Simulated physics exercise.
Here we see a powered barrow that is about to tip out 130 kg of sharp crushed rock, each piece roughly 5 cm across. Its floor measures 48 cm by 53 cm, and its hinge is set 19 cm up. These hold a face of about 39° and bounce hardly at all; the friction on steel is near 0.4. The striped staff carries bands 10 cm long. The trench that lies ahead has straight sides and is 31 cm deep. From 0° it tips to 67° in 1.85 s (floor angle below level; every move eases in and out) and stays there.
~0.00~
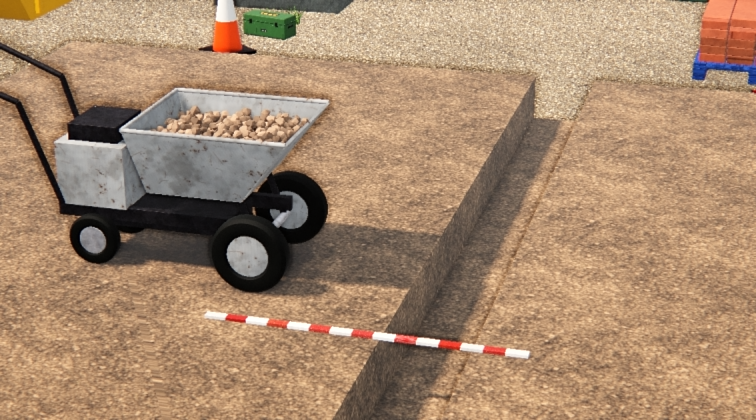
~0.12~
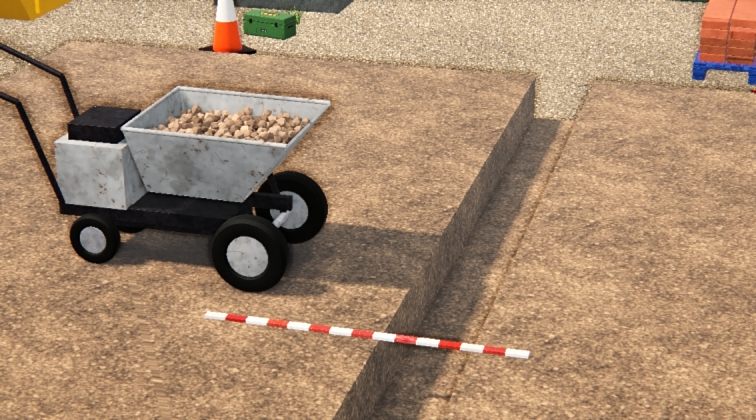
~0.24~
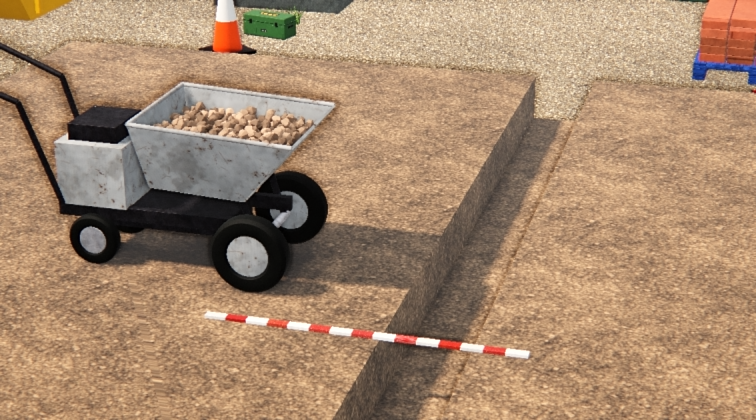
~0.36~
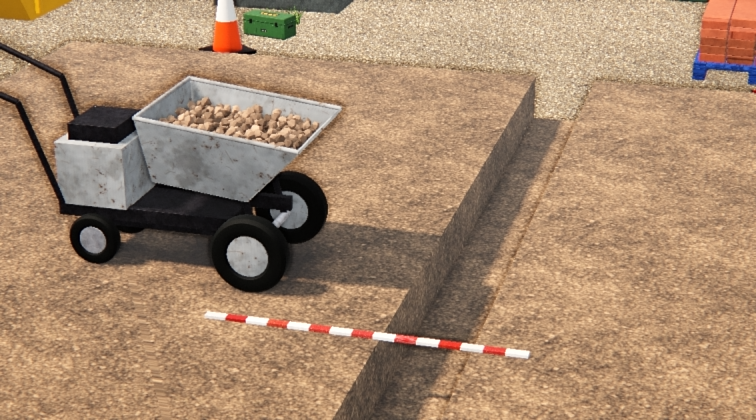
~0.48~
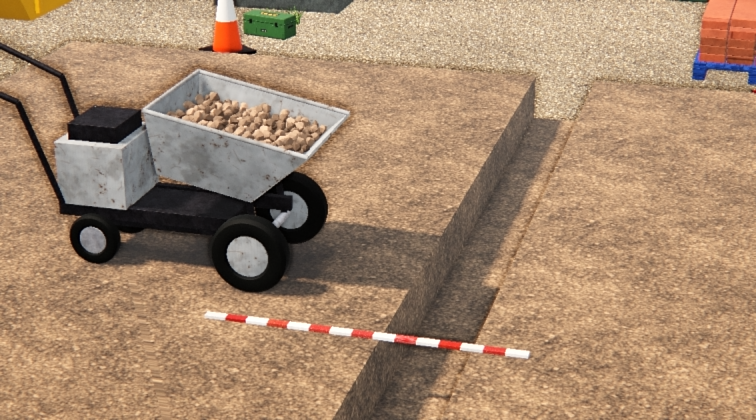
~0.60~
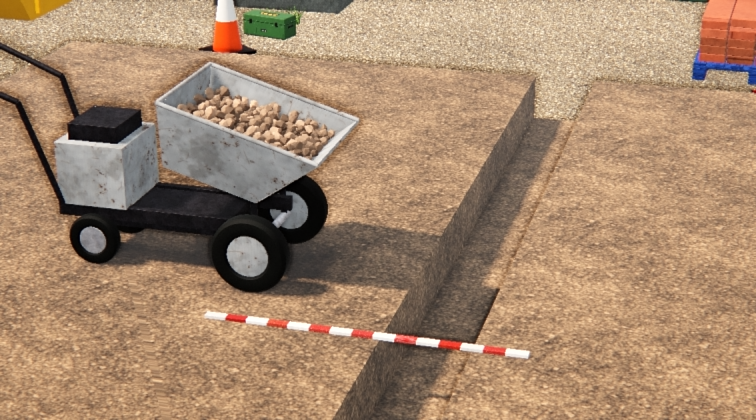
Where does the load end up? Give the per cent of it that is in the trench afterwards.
Some 55 per cent of it.
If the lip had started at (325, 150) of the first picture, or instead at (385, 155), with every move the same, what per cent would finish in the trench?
65 % and 35 %.
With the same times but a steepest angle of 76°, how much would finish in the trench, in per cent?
Roughly 80%.
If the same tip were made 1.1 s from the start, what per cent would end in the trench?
That works out at about 60 in a hundred.
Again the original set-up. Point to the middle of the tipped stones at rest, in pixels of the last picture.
The middle should be near (441, 331).
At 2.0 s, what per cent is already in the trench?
About 10%.
After 1.4 s the floor is at 57°; 100 % in the tray; the foremost stones are at (375, 217).
After 2.0 s the floor is at 67°; 86 % in the tray, 5 % short of the trench, 9 % in the trench; the foremost stones are at (461, 342).
After 2.3 s the floor is at 67°; 65 % in the tray, 8 % short of the trench, 27 % in the trench; the foremost stones are at (491, 345).
After 4.2 s the floor is at 67°; 35 % in the tray, 10 % short of the trench, 55 % in the trench; the foremost stones are at (489, 346).
